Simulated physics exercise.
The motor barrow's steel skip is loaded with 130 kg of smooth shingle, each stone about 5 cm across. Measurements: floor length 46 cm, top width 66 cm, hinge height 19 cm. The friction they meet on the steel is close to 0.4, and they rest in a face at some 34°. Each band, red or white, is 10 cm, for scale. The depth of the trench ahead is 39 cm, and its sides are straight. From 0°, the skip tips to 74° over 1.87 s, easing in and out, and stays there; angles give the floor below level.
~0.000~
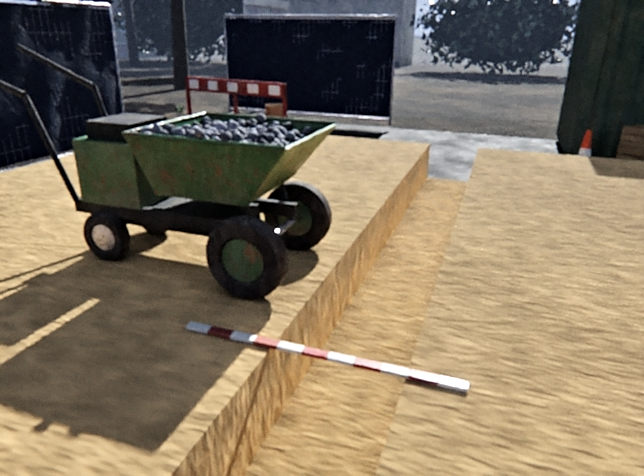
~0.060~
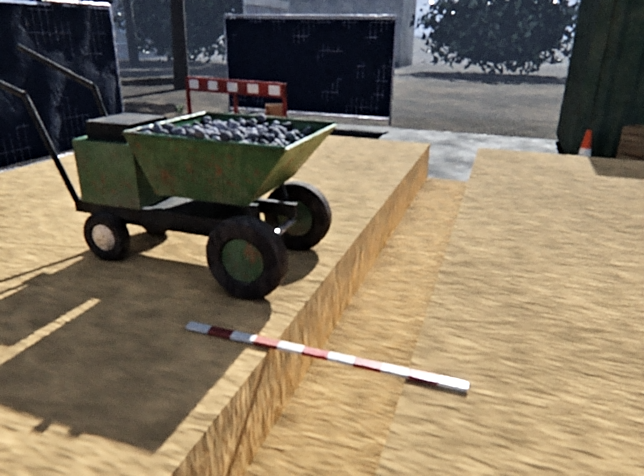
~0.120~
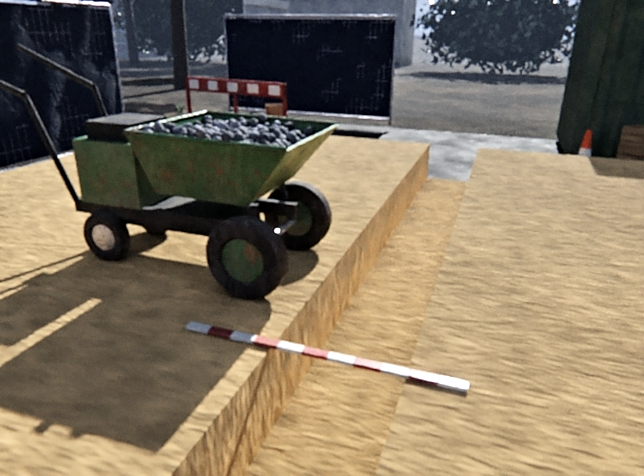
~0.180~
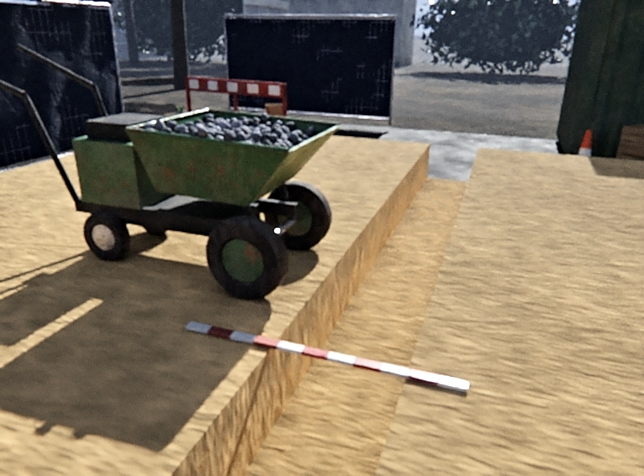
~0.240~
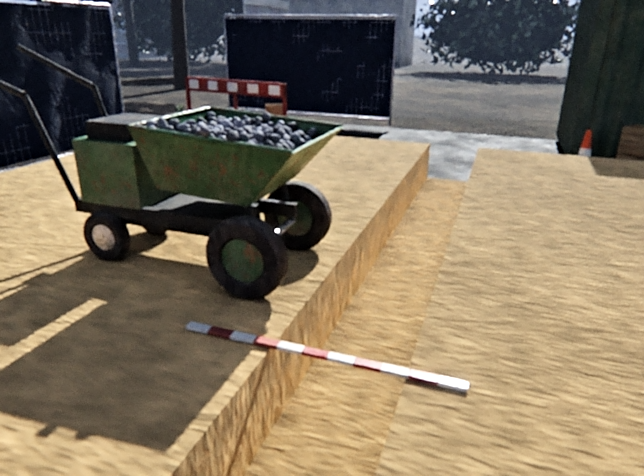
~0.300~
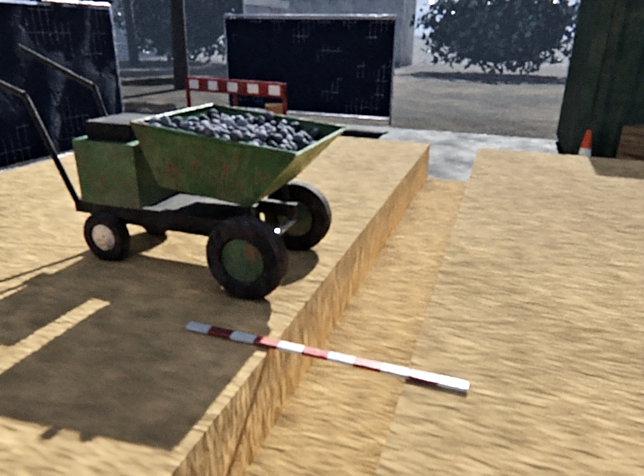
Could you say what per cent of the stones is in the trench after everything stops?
I would put it at 80 per cent.
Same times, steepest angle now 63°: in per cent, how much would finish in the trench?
I'd guess some 80 in a hundred.
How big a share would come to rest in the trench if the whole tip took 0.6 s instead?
It would be near 55 per cent.
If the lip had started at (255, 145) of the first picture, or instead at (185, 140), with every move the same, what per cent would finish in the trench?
Near 100 per cent from the first place, 80 from the second.
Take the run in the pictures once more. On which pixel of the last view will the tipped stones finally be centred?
Somewhere around (399, 350) in the last picture.
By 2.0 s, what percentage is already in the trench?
Some 55 per cent.
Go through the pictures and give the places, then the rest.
The skip is at 0°, its lip at (285, 149); the top of the load is at (241, 126), in the first picture.
The skip is at 0°, its lip at (285, 149); the top of the load is at (241, 126); the stones move at 0.1 m/s on average, in the second picture.
Lip at (287, 150), floor tilted 1°, highest stones at (242, 126); the stones move at 0.1 m/s on average, in the third picture.
Lip at (289, 151), floor tilted 2°, highest stones at (236, 124); the stones move at 0.2 m/s on average, in the fourth picture.
Lip at (292, 153), floor tilted 3°, highest stones at (228, 121); the stones move at 0.2 m/s on average, in the fifth picture.
Lip at (295, 155), floor tilted 5°, highest stones at (231, 119); the stones move at 0.3 m/s on average, in the sixth picture.
After 1.4 s the floor is at 62°; 93 % in the skip, 7 % in the trench; the foremost stones are at (417, 307).
After 2.0 s the floor is at 74°; 25 % in the skip, 56 % in the trench, 19 % past the trench; the foremost stones are at (559, 328).
After 2.3 s the floor is at 74°; 6 % in the skip, 73 % in the trench, 21 % past the trench; the foremost stones are at (602, 316).
After 4.3 s the floor is at 74°; 0 % in the skip, 80 % in the trench, 20 % past the trench; the foremost stones are at (608, 316).
